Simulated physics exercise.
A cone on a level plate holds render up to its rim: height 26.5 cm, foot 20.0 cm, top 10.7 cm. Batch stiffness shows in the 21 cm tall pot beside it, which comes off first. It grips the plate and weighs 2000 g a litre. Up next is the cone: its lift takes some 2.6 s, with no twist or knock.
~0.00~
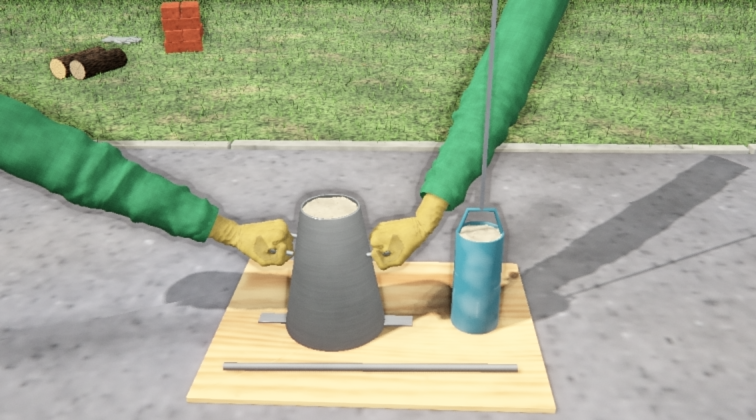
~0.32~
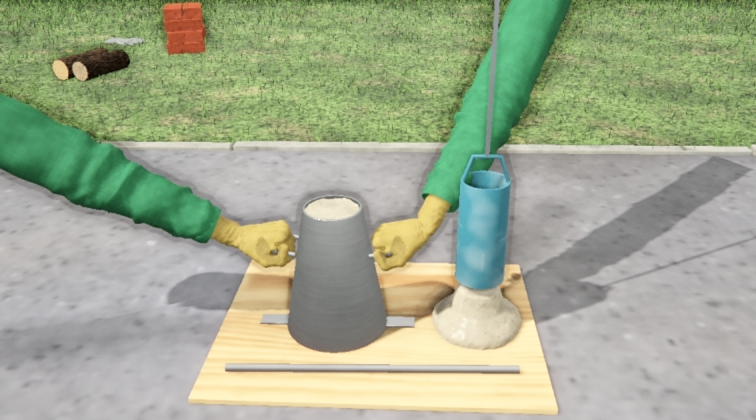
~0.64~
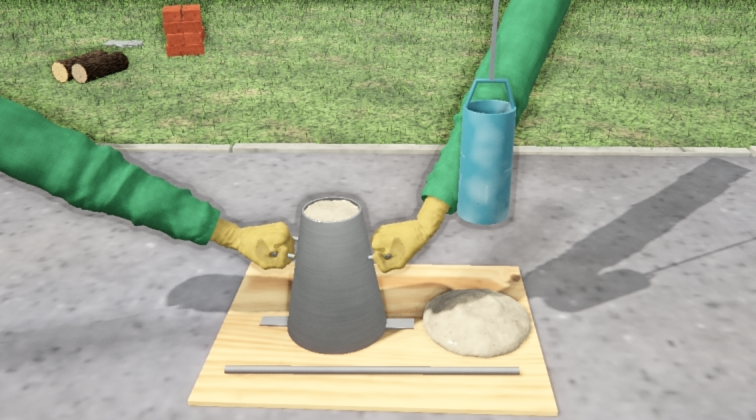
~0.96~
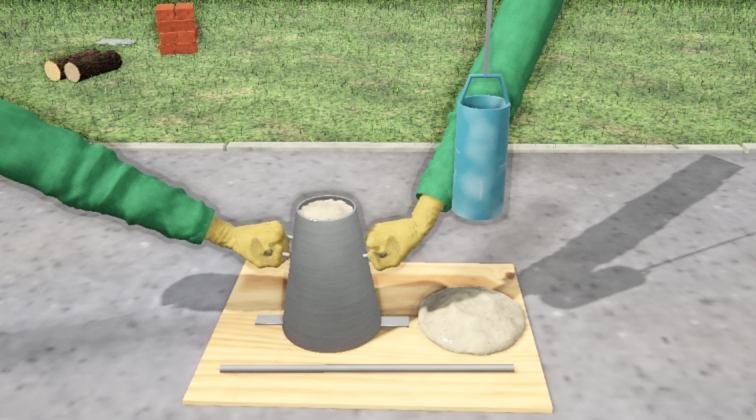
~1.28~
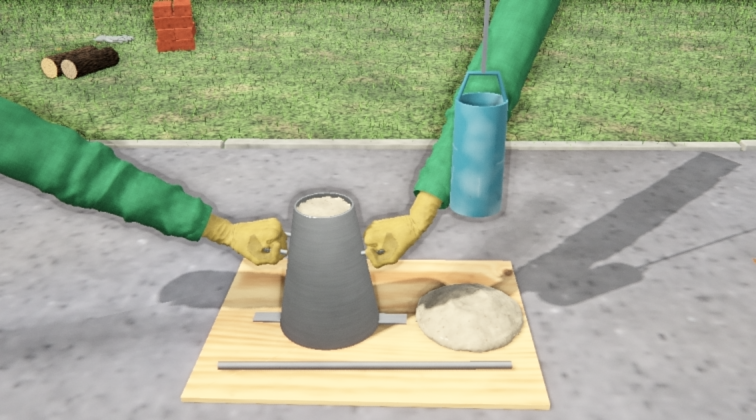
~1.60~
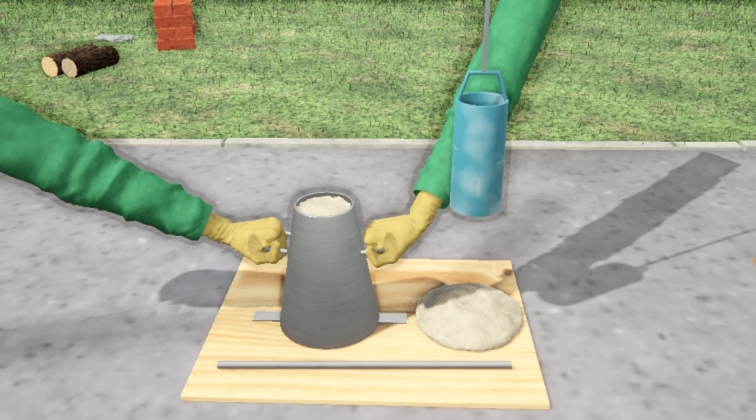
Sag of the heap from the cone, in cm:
About 20 cm.
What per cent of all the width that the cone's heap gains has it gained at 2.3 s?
Roughly 80 per cent.
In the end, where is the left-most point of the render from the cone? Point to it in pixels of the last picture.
Near (230, 329).
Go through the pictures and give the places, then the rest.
Middle of the pot's mouth at (480, 233), still down; middle of the cone's top at (330, 207), not yet moved, in the first picture.
Middle of the pot's mouth at (486, 182), raised 11 cm; the pot's heap 9.2 cm high and 19 cm wide, top at (479, 287); middle of the cone's top at (332, 208), not yet moved, in the second picture.
Middle of the pot's mouth at (490, 108), raised 26 cm; the pot's heap 4.9 cm high and 23 cm wide, top at (477, 306); middle of the cone's top at (332, 210), not yet moved, in the third picture.
Middle of the pot's mouth at (484, 104), raised 26 cm; the pot's heap 4.9 cm high and 23 cm wide, top at (472, 304); middle of the cone's top at (326, 209), not yet moved, in the fourth picture.
Middle of the pot's mouth at (482, 101), raised 26 cm; the pot's heap 4.9 cm high and 23 cm wide, top at (470, 301); middle of the cone's top at (324, 206), not yet moved, in the fifth picture.
Middle of the pot's mouth at (482, 101), raised 26 cm; the pot's heap 4.9 cm high and 23 cm wide, top at (470, 300); middle of the cone's top at (324, 205), not yet moved, in the sixth picture.
After 2.3 s, the cone is up 6.9 cm; the render has come down 17 cm to 10.0 cm and is 37 cm wide.
After 2.9 s, the cone is up 17 cm; the render has come down 20 cm to 6.4 cm and is 41 cm wide.
After 3.6 s, the cone is up 28 cm; the render has come down 20 cm to 6.3 cm and is 41 cm wide.
After 4.3 s, the cone is clear; the render has come down 20 cm to 6.3 cm and is 41 cm wide.
After 4.9 s, at rest, the cone is clear; the render has come down 20 cm to 6.3 cm and is 41 cm wide.
